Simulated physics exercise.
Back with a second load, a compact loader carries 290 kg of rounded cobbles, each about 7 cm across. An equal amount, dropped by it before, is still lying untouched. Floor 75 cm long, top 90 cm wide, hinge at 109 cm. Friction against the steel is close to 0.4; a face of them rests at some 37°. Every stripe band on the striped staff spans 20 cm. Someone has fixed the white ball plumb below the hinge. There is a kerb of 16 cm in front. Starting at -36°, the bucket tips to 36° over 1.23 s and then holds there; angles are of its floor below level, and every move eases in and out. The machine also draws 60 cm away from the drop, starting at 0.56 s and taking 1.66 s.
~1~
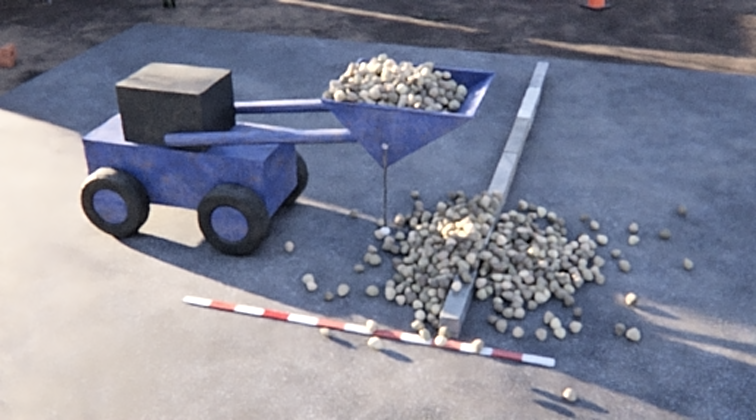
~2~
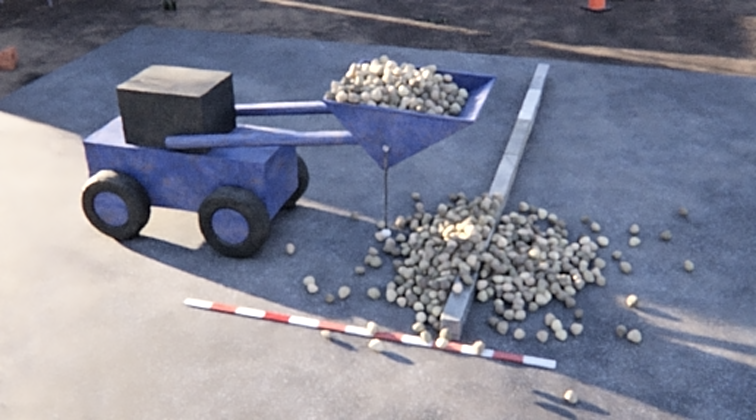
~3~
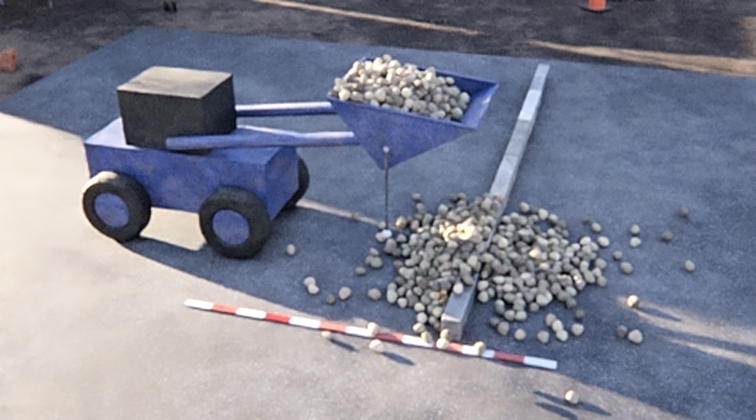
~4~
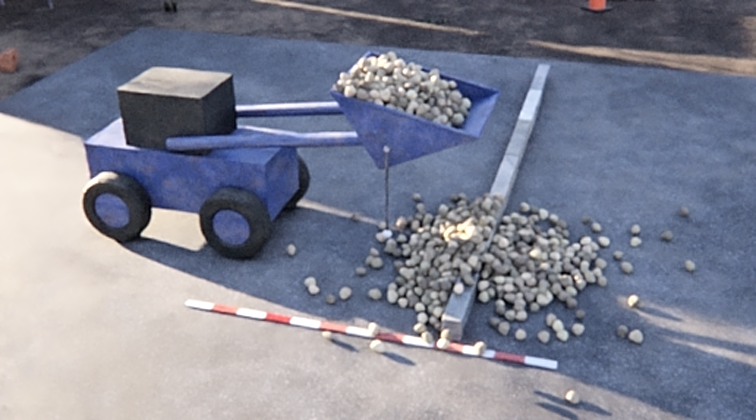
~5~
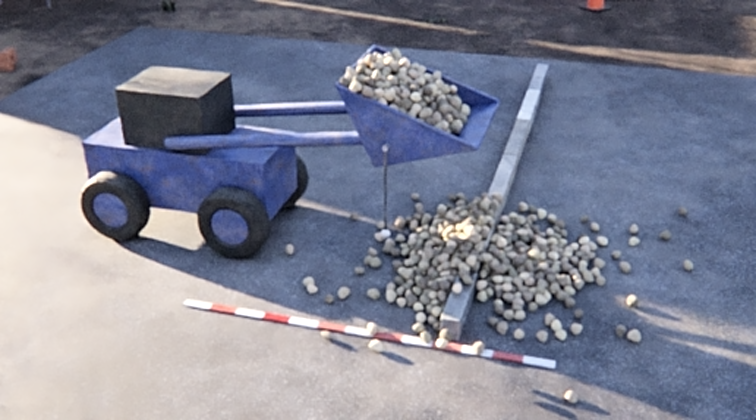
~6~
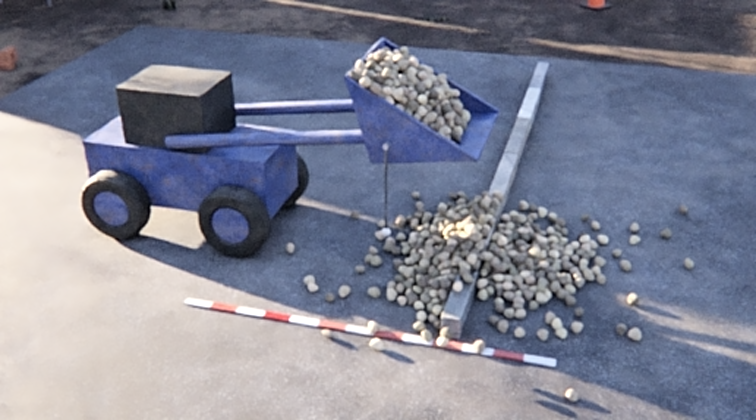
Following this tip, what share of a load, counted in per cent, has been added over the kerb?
33 per cent, roughly.
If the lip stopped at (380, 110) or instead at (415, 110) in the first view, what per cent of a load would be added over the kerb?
Near 0 in a hundred, then near 0 in a hundred.
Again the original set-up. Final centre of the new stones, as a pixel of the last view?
They come to rest centred about (453, 240).
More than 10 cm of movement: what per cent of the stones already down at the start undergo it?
Around 10 in a hundred.
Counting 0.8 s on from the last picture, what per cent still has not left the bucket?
Near 30 per cent of the load is held.
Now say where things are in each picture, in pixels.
The bucket is at -36°, its lip at (472, 118); the top of the load is at (381, 70). The earlier load is highest near (472, 230), 24 cm above ground level, 58 % on this side of the kerb, 43 % over the kerb, in the first picture.
Lip at (474, 122), floor tilted -35°, highest stones at (377, 71), in the second picture.
Lip at (476, 129), floor tilted -31°, highest stones at (381, 70), in the third picture.
Lip at (478, 138), floor tilted -24°, highest stones at (381, 66), in the fourth picture.
The bucket is at -17°, its lip at (478, 149); the top of the load is at (380, 62), in the fifth picture.
Lip at (478, 160), floor tilted -8°, highest stones at (382, 57), in the sixth picture.
Then, 0.4 s after the last picture the floor is at 25°; in per cent of one load, 96 in the bucket, 61 on this side of the kerb, 43 over the kerb; the foremost stones are at (651, 257).
Then, 0.8 s after the last picture the floor is at 36°; in per cent of one load, 31 in the bucket, 108 on this side of the kerb, 62 over the kerb; the foremost stones are at (651, 257).
Then, 2.2 s after the last picture the floor is at 36°; in per cent of one load, 0 in the bucket, 125 on this side of the kerb, 76 over the kerb; the foremost stones are at (656, 274).
Then, 4.6 s after the last picture the floor is at 36°; in per cent of one load, 0 in the bucket, 125 on this side of the kerb, 76 over the kerb; the foremost stones are at (656, 274). Net gain over the kerb, 33.
